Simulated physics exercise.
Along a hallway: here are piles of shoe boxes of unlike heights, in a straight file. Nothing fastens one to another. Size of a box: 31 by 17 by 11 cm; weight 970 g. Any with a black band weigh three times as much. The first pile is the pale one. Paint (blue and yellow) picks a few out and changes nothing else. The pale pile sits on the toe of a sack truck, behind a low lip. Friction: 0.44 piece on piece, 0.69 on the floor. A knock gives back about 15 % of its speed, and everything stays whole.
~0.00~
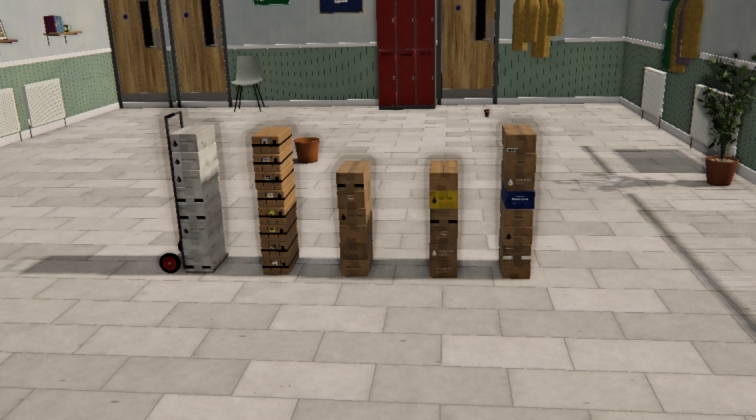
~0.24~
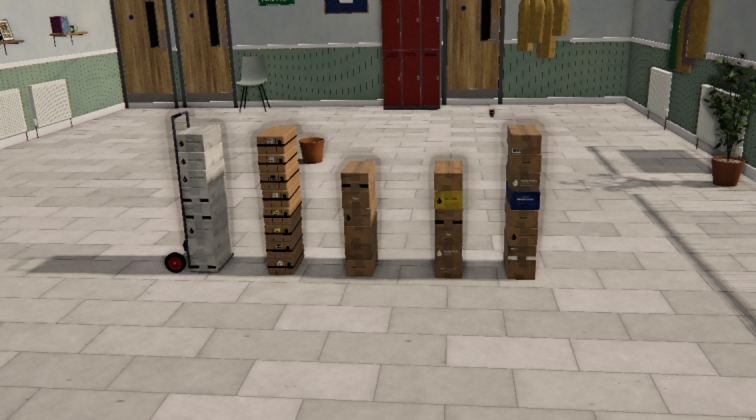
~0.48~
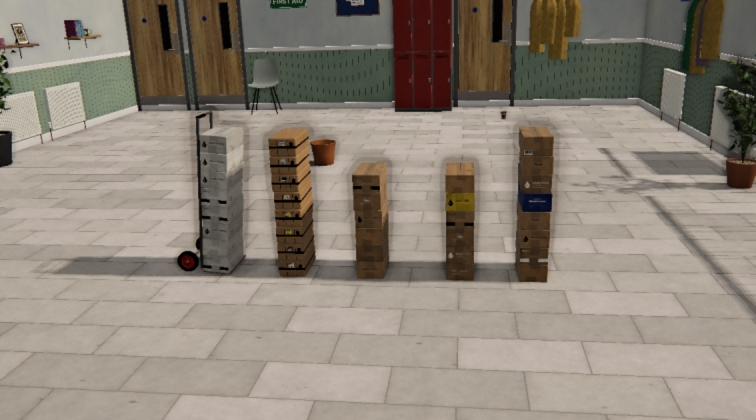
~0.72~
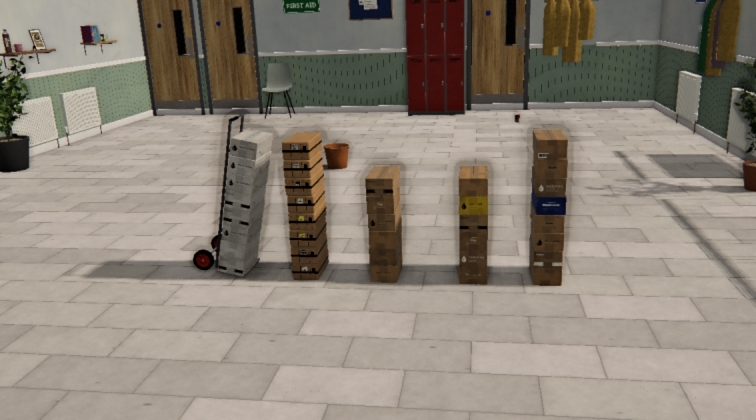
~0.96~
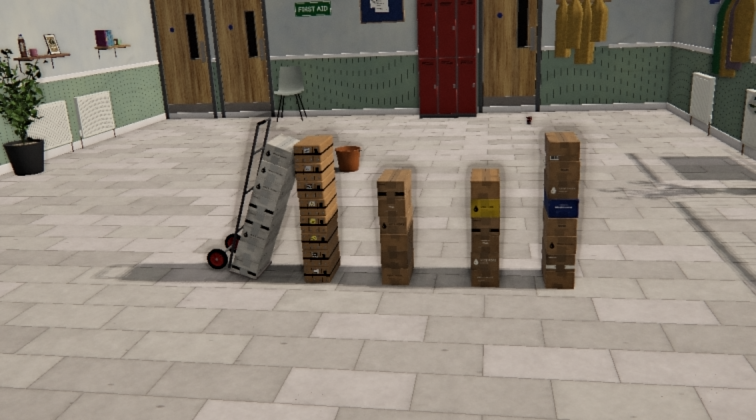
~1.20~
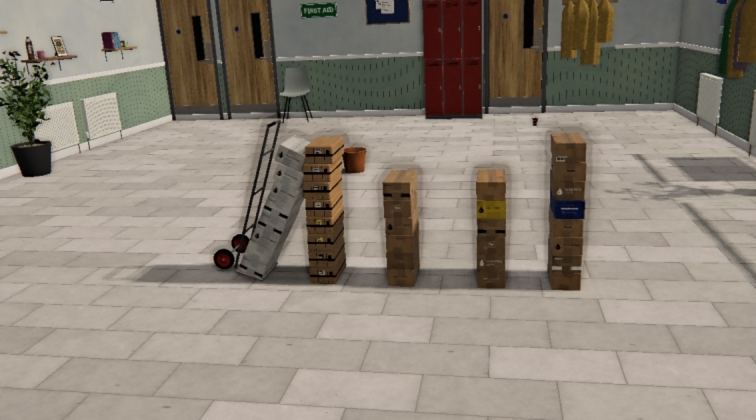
In the video, five stacks of boxes stand in a row in a hallway as a hand truck holding the pale stack at the left tilts to the right, and the pale stack leans over toward the neighbouring brown stack.
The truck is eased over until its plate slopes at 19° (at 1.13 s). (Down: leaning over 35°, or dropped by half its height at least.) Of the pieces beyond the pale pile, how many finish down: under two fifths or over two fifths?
The part is fewer than two in five.
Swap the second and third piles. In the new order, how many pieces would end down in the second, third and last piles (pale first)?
Then second 6, third 8, last 8.
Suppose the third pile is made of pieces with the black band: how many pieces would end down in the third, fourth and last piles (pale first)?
In that case third 0, fourth 0, last 0.
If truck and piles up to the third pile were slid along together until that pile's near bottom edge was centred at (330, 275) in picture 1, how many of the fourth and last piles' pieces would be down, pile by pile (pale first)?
In that case fourth 0, last 0.
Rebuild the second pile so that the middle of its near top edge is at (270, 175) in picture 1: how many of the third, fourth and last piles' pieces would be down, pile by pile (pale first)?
Then third 0, fourth 0, last 0.
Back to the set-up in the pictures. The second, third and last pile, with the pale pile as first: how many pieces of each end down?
Pieces: Second 0, third 0, last 0.
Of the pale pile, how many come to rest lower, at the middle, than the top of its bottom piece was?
The count is 1.
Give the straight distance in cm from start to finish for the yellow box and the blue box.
Moved: Yellow 0, blue 0.
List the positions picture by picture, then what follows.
In the first frame (each place is the centre of the face we see best; the camera pans a little), truck frame (170, 149) 0° forward; blue box (520, 200); yellow box (444, 200); the others all in place.
In the second frame, truck frame (176, 149) 0° forward; yellow box (449, 200).
In the third frame, truck frame (198, 149) 5° forward, top of the pale pile leaning 5°; yellow box (460, 202); the others all in place.
In the fourth frame, truck frame (227, 152) 12° forward, top of the pale pile leaning 12°; yellow box (473, 206); the others all in place.
In the fifth frame, truck frame (252, 155) 17° forward, top of the pale pile leaning 21°; blue box (564, 209); the others all in place.
In the sixth frame, truck frame (261, 156) 19° forward, top of the pale pile leaning 26°; yellow box (491, 210); blue box (570, 210); 2 have shifted.
By 1.26 s, 0 of the pale pile down; none of the 28 other boxes down, 2 disturbed.
When it is over (2.2 s), 0 of the pale pile down; none of the 28 other boxes down, 2 disturbed; blue box unmoved; yellow box unmoved. That is 0 per cent. In pixels of the last frame, middles, blue box near (567, 202), yellow box near (491, 202).
